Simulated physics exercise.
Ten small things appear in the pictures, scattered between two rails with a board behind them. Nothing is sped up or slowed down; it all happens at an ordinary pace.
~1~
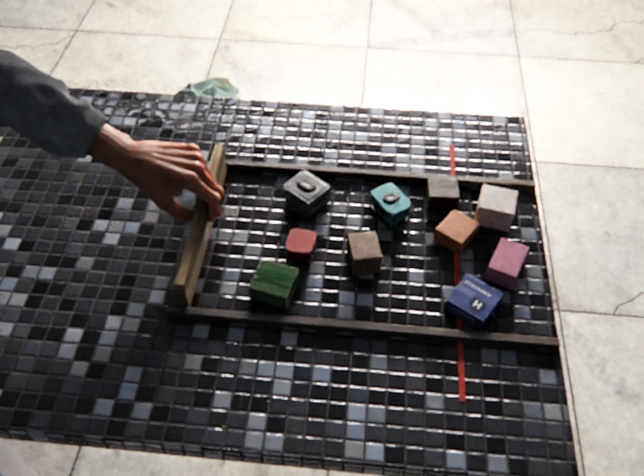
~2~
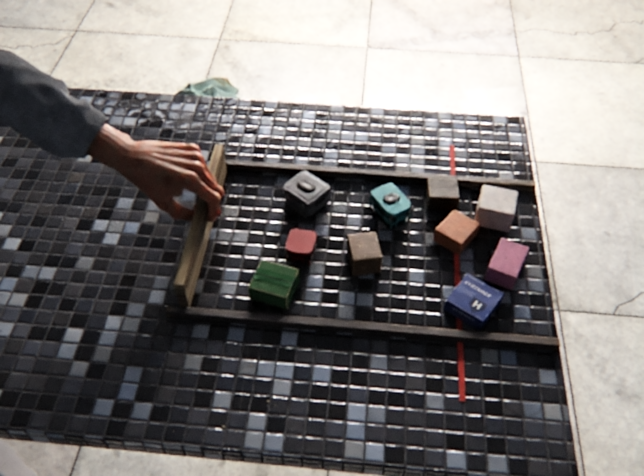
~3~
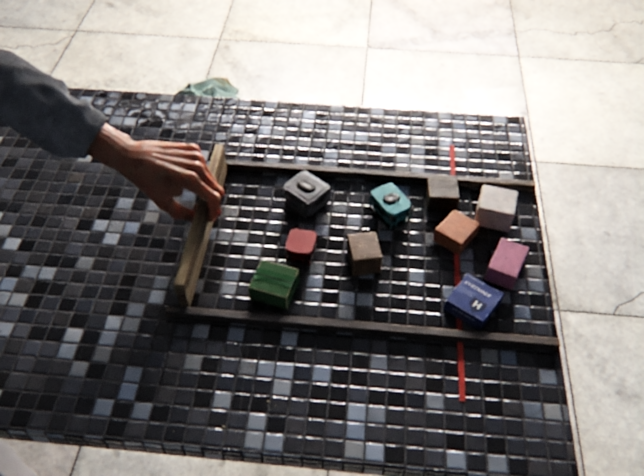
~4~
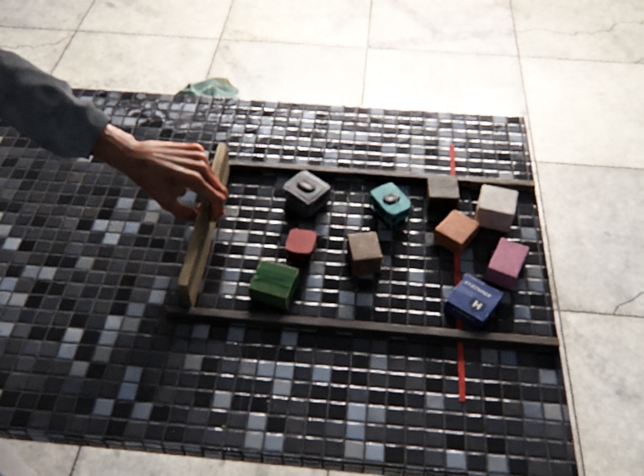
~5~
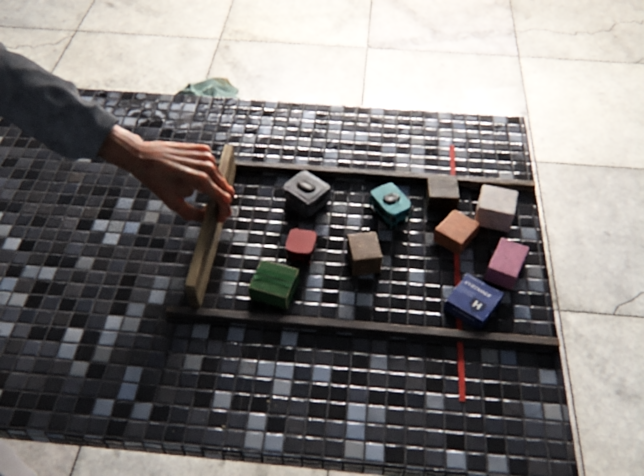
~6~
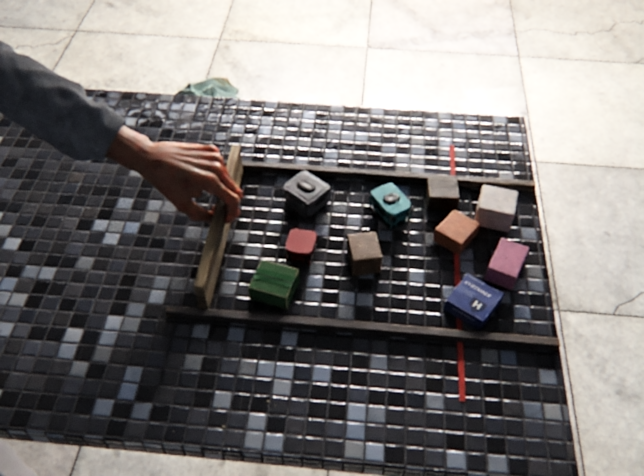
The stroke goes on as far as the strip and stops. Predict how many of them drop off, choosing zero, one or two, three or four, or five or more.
So in the end, no bits get shoved clean off.
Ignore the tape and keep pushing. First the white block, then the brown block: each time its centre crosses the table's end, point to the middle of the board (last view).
With the white block it sits around (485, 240), with the brown block around (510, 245).
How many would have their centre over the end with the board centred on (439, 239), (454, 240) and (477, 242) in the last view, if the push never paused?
Past the end: 0, 0 and 1.
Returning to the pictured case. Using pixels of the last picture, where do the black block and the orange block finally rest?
The black block at (511, 197), the orange block at (507, 249).
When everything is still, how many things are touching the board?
4 touch it.
A little later, none off yet; pink block at rest near (507, 263); white block at rest near (496, 209); blue box at rest near (474, 302).
When it is over, the number that fall off is zero.
